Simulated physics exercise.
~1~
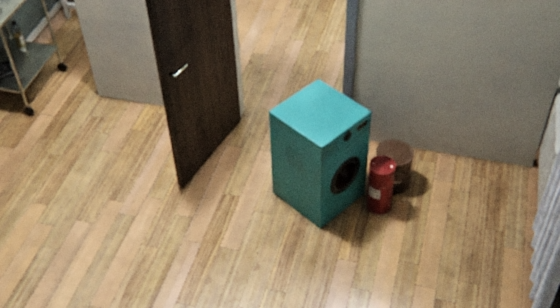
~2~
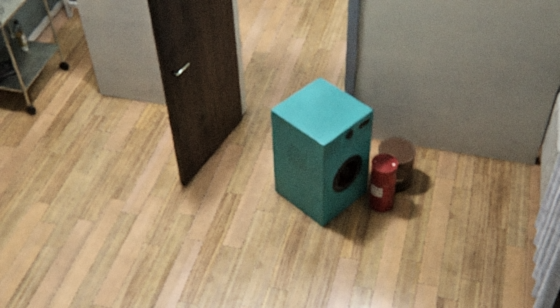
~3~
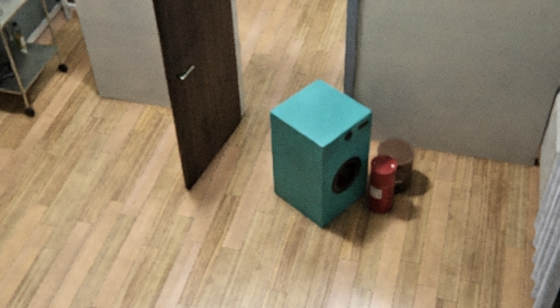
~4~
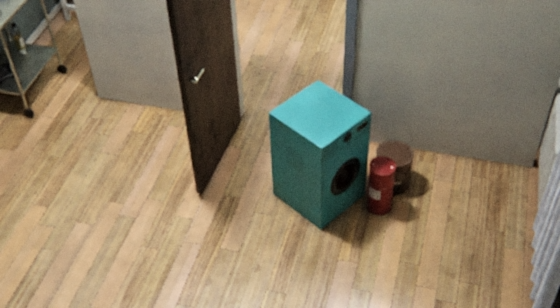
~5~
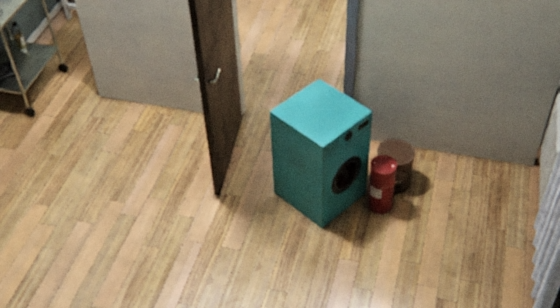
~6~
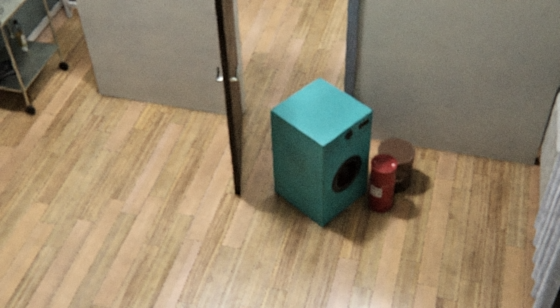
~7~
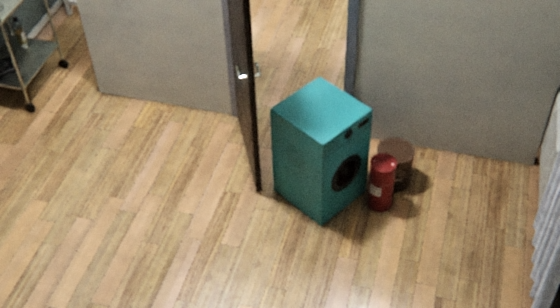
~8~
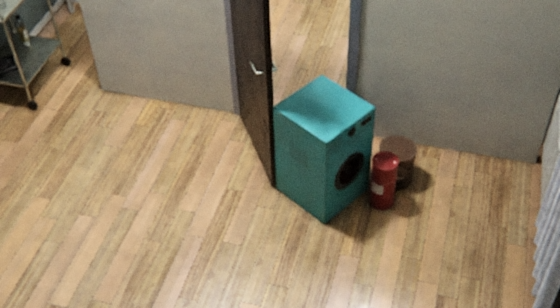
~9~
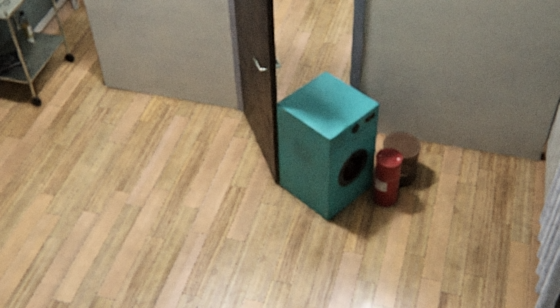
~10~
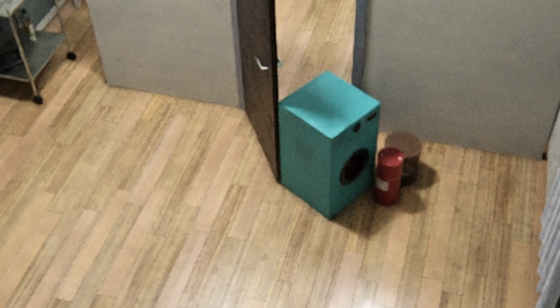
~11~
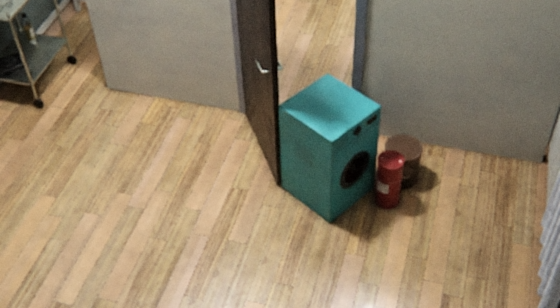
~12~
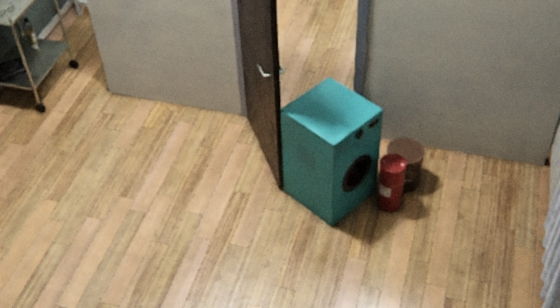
The clip shows a dark door swinging toward its doorway on a wooden floor, where a turquoise front-loading appliance stands beside a red canister and a brown pail. The door reaches the appliance and stops against it, remaining partly open while the three objects stay essentially in place.
